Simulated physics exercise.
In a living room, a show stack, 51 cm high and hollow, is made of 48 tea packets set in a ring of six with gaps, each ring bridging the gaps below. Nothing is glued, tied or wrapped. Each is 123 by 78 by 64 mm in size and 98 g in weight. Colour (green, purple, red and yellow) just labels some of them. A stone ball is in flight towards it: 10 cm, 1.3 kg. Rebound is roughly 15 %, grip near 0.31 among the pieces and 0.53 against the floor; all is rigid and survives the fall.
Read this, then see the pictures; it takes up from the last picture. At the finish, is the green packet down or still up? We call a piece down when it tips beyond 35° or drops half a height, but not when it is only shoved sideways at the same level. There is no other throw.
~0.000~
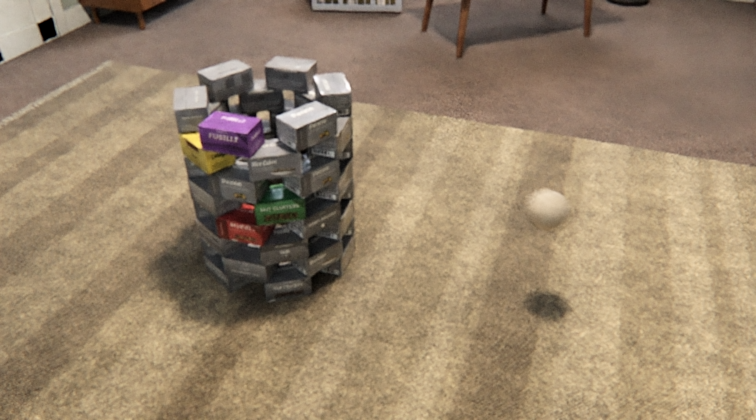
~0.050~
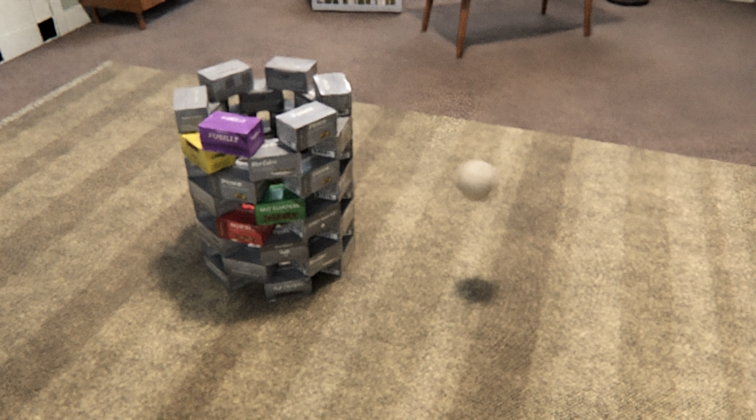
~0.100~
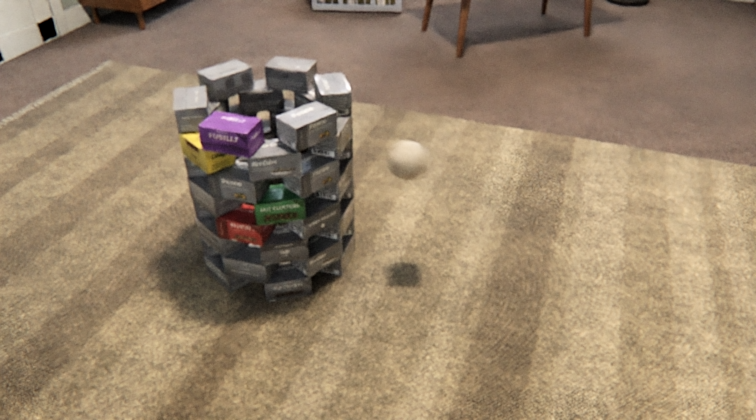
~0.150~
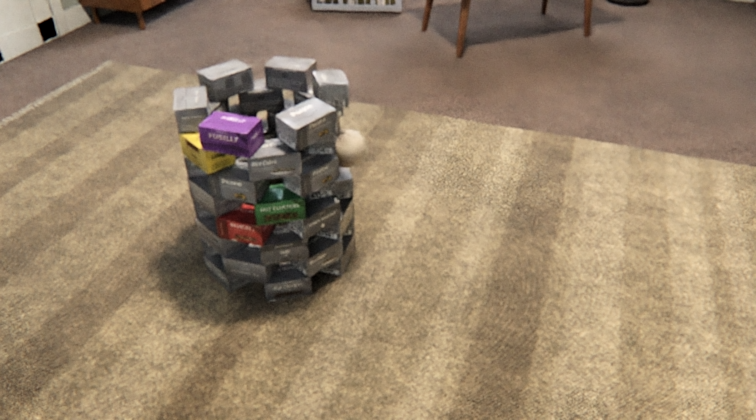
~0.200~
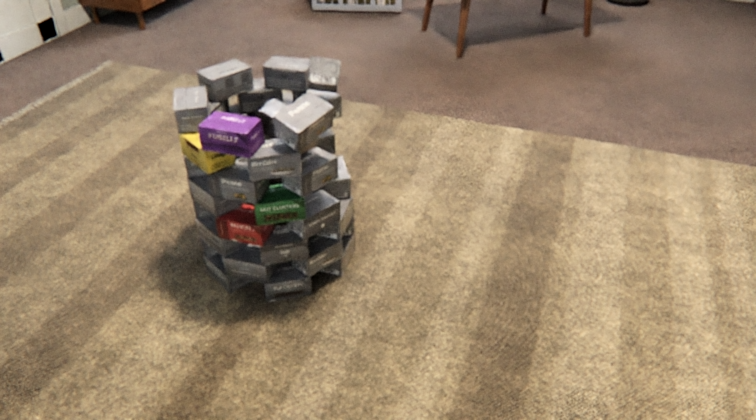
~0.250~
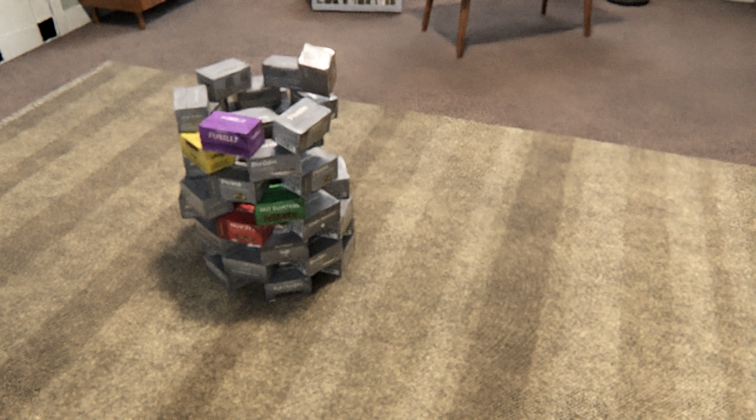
It is still up.
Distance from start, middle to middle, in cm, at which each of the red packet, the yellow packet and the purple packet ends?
The red one ends 0 cm from its start, the yellow one 50 cm and the purple one 62 cm.
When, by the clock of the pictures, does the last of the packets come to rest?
Close to 2.0 s.
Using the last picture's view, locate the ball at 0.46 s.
It should be about (134, 141) in pixels.
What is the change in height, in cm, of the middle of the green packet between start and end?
About 0 cm lower.
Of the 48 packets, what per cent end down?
Roughly 55 percent.
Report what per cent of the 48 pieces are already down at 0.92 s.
55 per cent at that moment.
After 0.32 s, ball still moving; 3 of the 48 packets down; green packet unmoved; yellow packet shifted 42 mm.
After 0.46 s, ball still moving; 18 of the 48 packets down; green packet unmoved; yellow packet leaning 21°, 21 mm lower.
After 0.64 s, ball still moving; 24 of the 48 packets down; green packet unmoved; yellow packet on its side.
After 0.92 s, ball still moving; 26 of the 48 packets down; green packet unmoved; yellow packet on its side.
At rest (2.2 s), ball rolling away; 26 of the 48 packets down; green packet unmoved; yellow packet on its side; purple packet 45 cm lower. As the last picture would show them, middles, green packet near (278, 204), yellow packet near (101, 285).
